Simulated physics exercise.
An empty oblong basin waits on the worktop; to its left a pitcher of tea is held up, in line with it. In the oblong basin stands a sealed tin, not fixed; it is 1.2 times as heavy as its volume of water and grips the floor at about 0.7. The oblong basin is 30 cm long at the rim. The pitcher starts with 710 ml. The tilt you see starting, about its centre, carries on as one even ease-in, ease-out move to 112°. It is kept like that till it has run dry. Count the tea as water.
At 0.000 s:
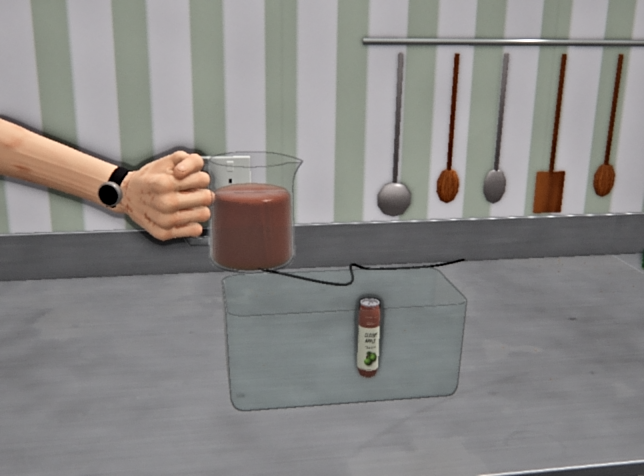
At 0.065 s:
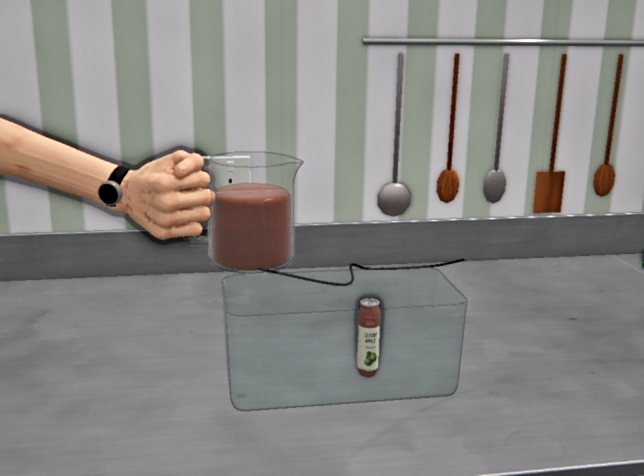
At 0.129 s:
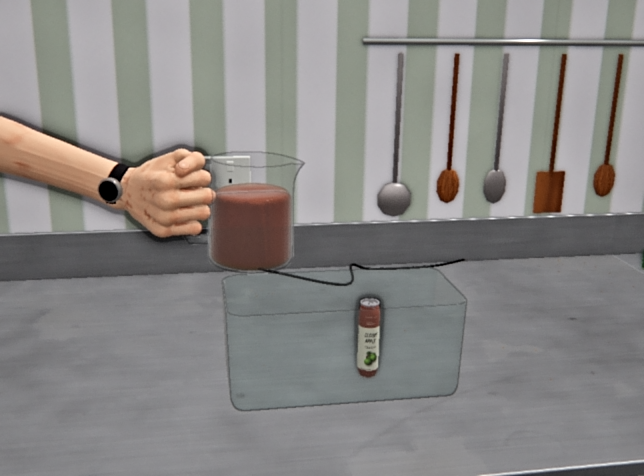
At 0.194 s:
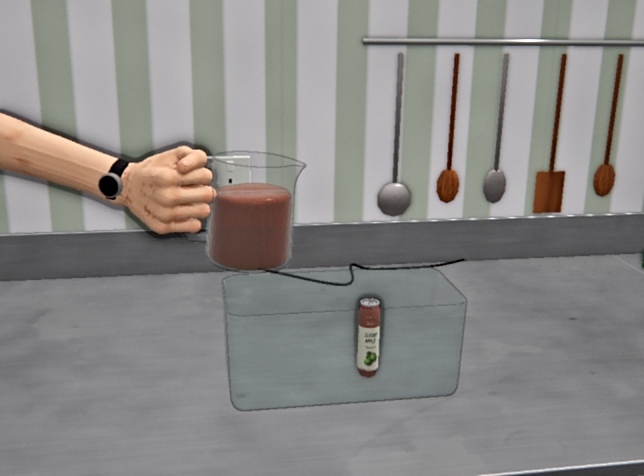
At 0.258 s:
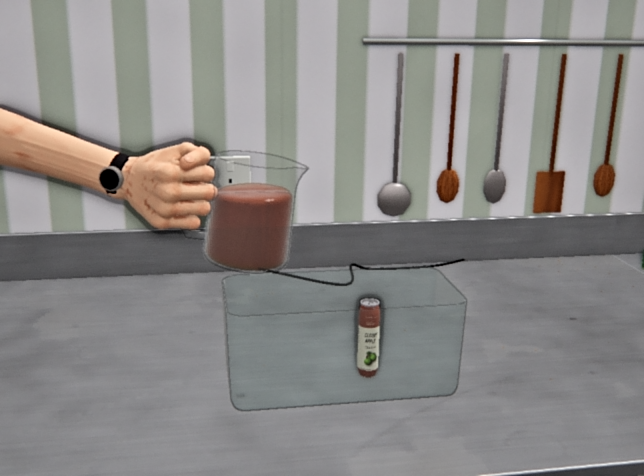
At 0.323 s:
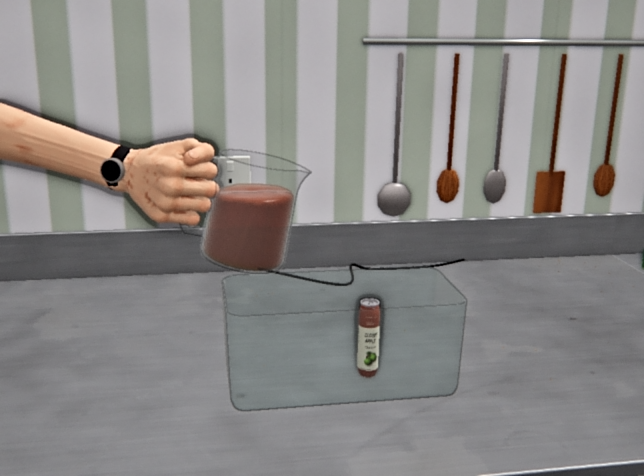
The clip opens on a hand with a wristwatch holding a glass pitcher of reddish-brown liquid above the left end of a clear oblong basin, where a small labelled container is visible. The pitcher stays upright briefly, then the hand slowly tilts it slightly to the right, its liquid still inside.
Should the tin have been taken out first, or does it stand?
The tin goes over.
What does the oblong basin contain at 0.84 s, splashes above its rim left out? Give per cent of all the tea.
Some 1 per cent.
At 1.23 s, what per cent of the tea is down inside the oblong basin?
Some 48 per cent.
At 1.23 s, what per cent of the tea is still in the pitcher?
Some 36 per cent.
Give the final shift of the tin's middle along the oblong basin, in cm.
About 5.5 cm.
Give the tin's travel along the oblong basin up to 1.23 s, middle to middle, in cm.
Some 4 cm.
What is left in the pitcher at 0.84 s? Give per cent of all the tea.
Near 94 in a hundred.
By 0.84 s the tilt is 63° and 94 per cent is still to pour; the tin stands where it began.
By 1.23 s the tilt is 100° and 37 per cent is still to pour; the tin leans 42°.
By 1.63 s the tilt is 112° and 2 per cent is still to pour; the tin lies on its side.
By 2.06 s the tilt is 112° and 0 per cent is still to pour; the tin lies on its side.
At rest the tin lies on its side.
